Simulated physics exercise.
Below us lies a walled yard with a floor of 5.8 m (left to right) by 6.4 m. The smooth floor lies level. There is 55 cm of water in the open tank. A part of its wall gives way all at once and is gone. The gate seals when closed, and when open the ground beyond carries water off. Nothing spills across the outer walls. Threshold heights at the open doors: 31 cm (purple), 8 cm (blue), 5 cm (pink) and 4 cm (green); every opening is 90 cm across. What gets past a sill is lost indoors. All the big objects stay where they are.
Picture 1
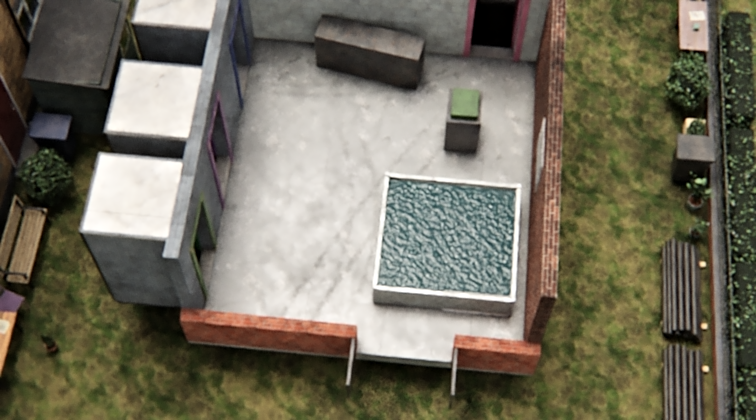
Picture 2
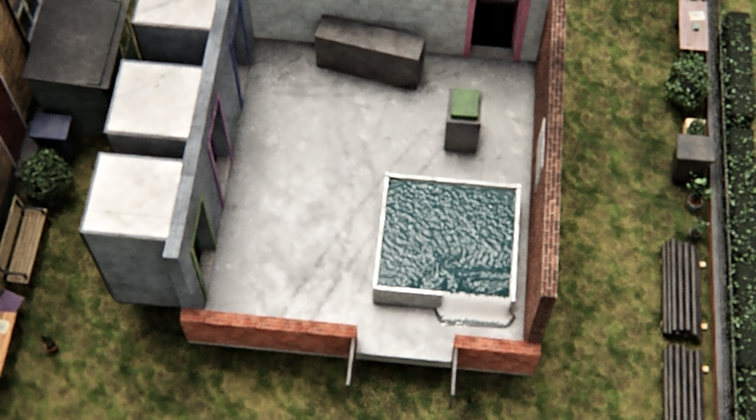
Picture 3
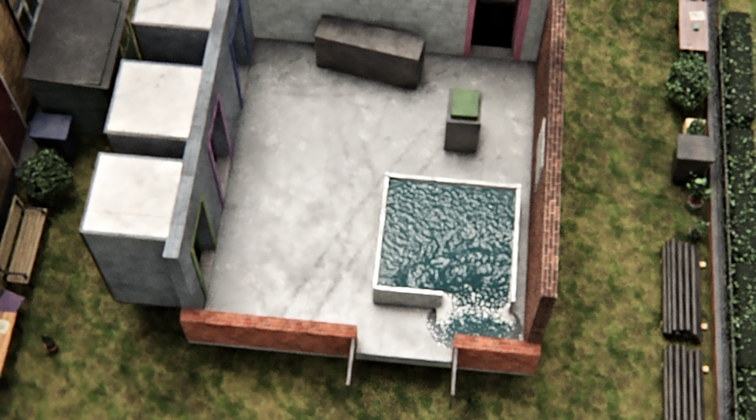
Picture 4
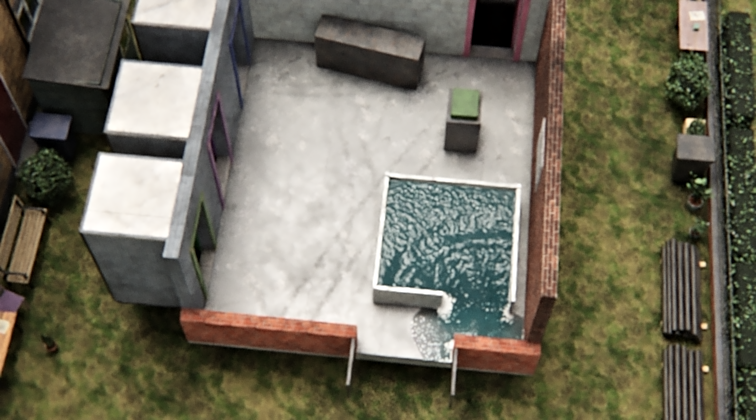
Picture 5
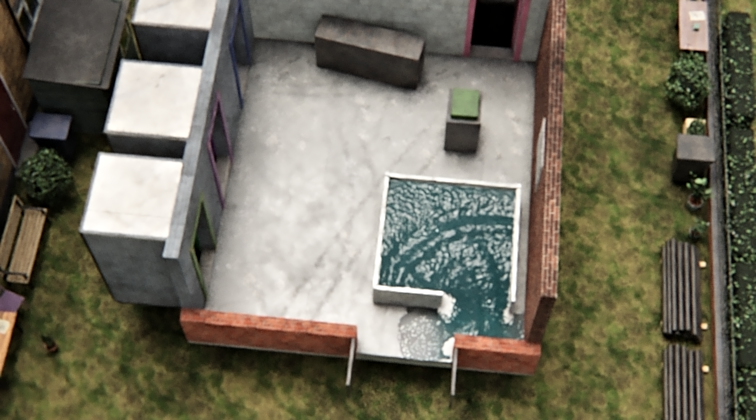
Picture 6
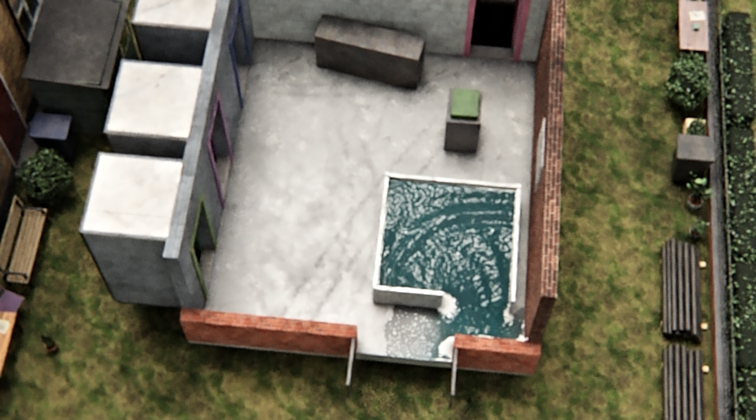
A square open tank's front wall gives way, and water pours onto the yard floor.
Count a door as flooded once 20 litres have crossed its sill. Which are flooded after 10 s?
Door by door: At the purple door it stays under the limit; at the blue door it keeps below the limit; at the pink door it passes the limit; at the green door it goes over the limit.
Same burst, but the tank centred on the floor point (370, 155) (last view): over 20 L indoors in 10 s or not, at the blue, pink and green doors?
Against that limit: Blue under, pink below, green past it.
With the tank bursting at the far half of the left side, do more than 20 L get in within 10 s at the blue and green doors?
Against that limit: Blue over, green over.
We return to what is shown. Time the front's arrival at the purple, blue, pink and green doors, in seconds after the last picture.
Purple 3.6 s, blue 6.0 s, pink 2.2 s, green 2.4 s.
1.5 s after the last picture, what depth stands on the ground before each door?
In cm: Purple 0, blue 0, pink 0, green 0.
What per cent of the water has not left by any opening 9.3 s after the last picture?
Roughly 62 in a hundred.
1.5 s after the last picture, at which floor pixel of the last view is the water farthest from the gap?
At about (532, 125).
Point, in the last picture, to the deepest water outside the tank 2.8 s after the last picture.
At about (502, 325).
Then, 0.7 s after the last picture water covers 10 % of the floor and is deepest (57 cm) near (511, 354); purple door not reached, blue door not reached, pink door not reached, green door not reached.
Then, 1.5 s after the last picture water covers 20 % of the floor and is deepest (47 cm) near (501, 354); purple door not reached, blue door not reached, pink door not reached, green door not reached.
Then, 2.8 s after the last picture water covers 40 % of the floor and is deepest (28 cm) near (502, 325); purple door not reached, blue door not reached, pink door 12 cm at the sill, 17 L in, green door 9 cm at the sill, 5 L in.
Then, 5.3 s after the last picture water covers 50 % of the floor and is deepest (26 cm) near (511, 354); purple door 3 cm at the sill, 0 L in, blue door not reached, pink door 8 cm at the sill, 67 L in, green door 9 cm at the sill, 79 L in.
Then, 9.3 s after the last picture water covers 80 % of the floor and is deepest (16 cm) near (481, 342); purple door 3 cm at the sill, 0 L in, blue door 2 cm at the sill, 0 L in, pink door 6 cm at the sill, 82 L in, green door 7 cm at the sill, 121 L in.
